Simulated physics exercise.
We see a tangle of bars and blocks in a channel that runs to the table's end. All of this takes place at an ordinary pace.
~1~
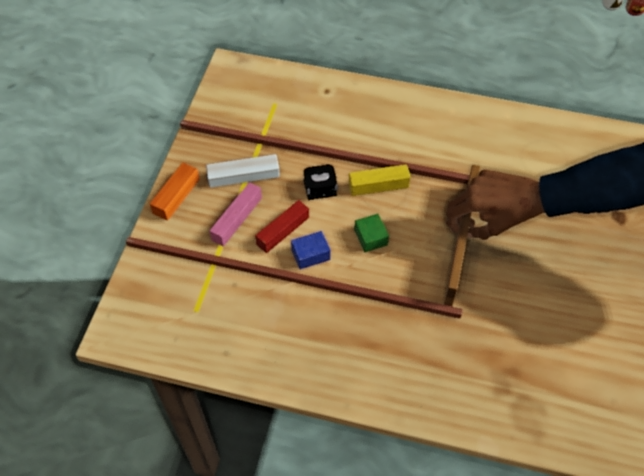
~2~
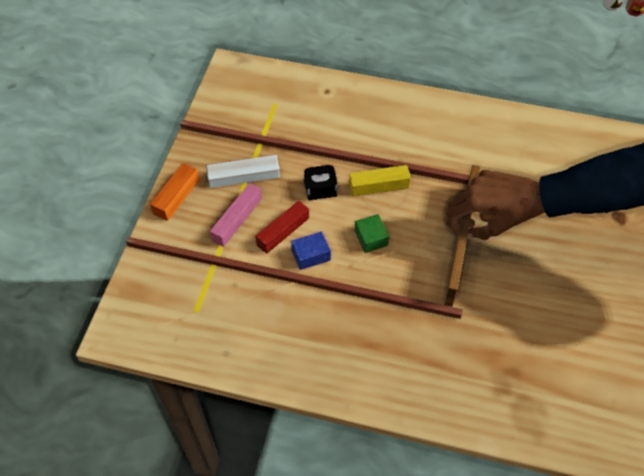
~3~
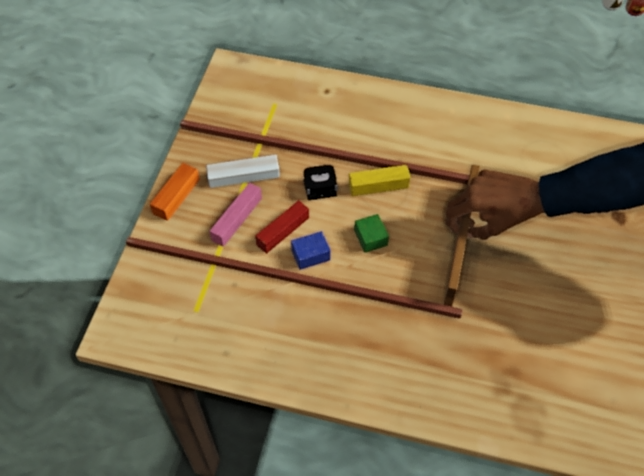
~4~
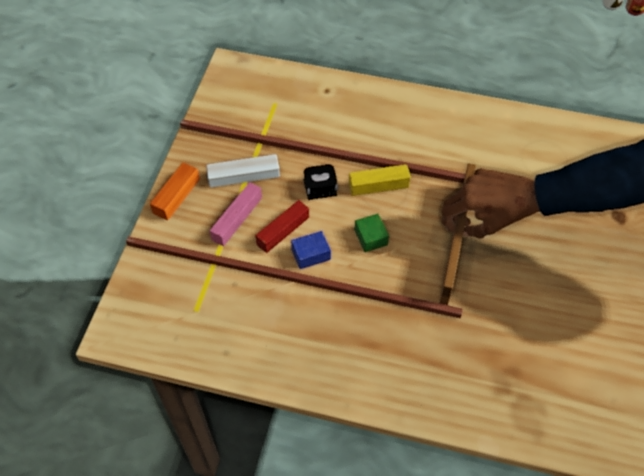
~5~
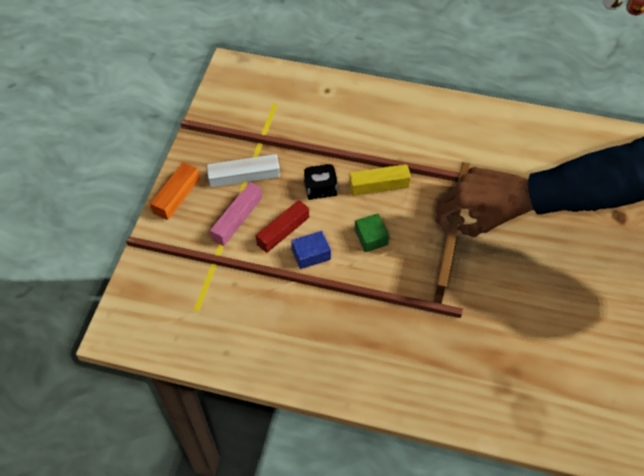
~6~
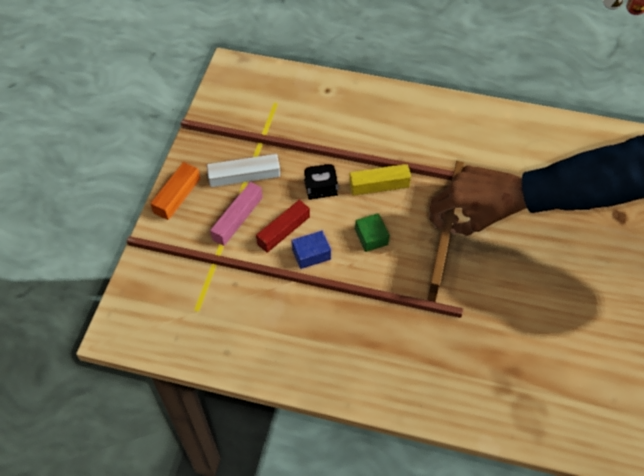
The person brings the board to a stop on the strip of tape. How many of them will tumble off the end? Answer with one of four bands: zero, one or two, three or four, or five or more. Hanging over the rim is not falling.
Zero.
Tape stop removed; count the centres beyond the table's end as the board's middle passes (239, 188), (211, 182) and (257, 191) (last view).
The numbers past the end are 0, 1 and 0.
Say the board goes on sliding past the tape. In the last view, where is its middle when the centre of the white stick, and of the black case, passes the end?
Around (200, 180) first and around (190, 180) second.
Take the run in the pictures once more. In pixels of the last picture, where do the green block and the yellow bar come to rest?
Around (225, 196) and around (243, 163).
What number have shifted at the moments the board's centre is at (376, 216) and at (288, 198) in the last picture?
At first I count 3, and then 7.
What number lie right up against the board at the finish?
3.
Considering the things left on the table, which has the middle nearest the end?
Answer: The orange stick.
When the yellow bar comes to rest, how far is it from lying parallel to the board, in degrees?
Somewhere near 0 degrees, I'd say.
Soon after, none off yet; orange stick at rest near (176, 191); white stick at rest near (244, 171); pink bar at rest near (237, 214).
Then, none off yet; orange stick at rest near (176, 191); white stick at rest near (244, 171); pink bar moving near (230, 217).
Further on, none off yet; orange stick at rest near (176, 191); white stick moved a little near (234, 160); pink bar moved a little near (196, 218).
At rest, the number that fall off is zero.
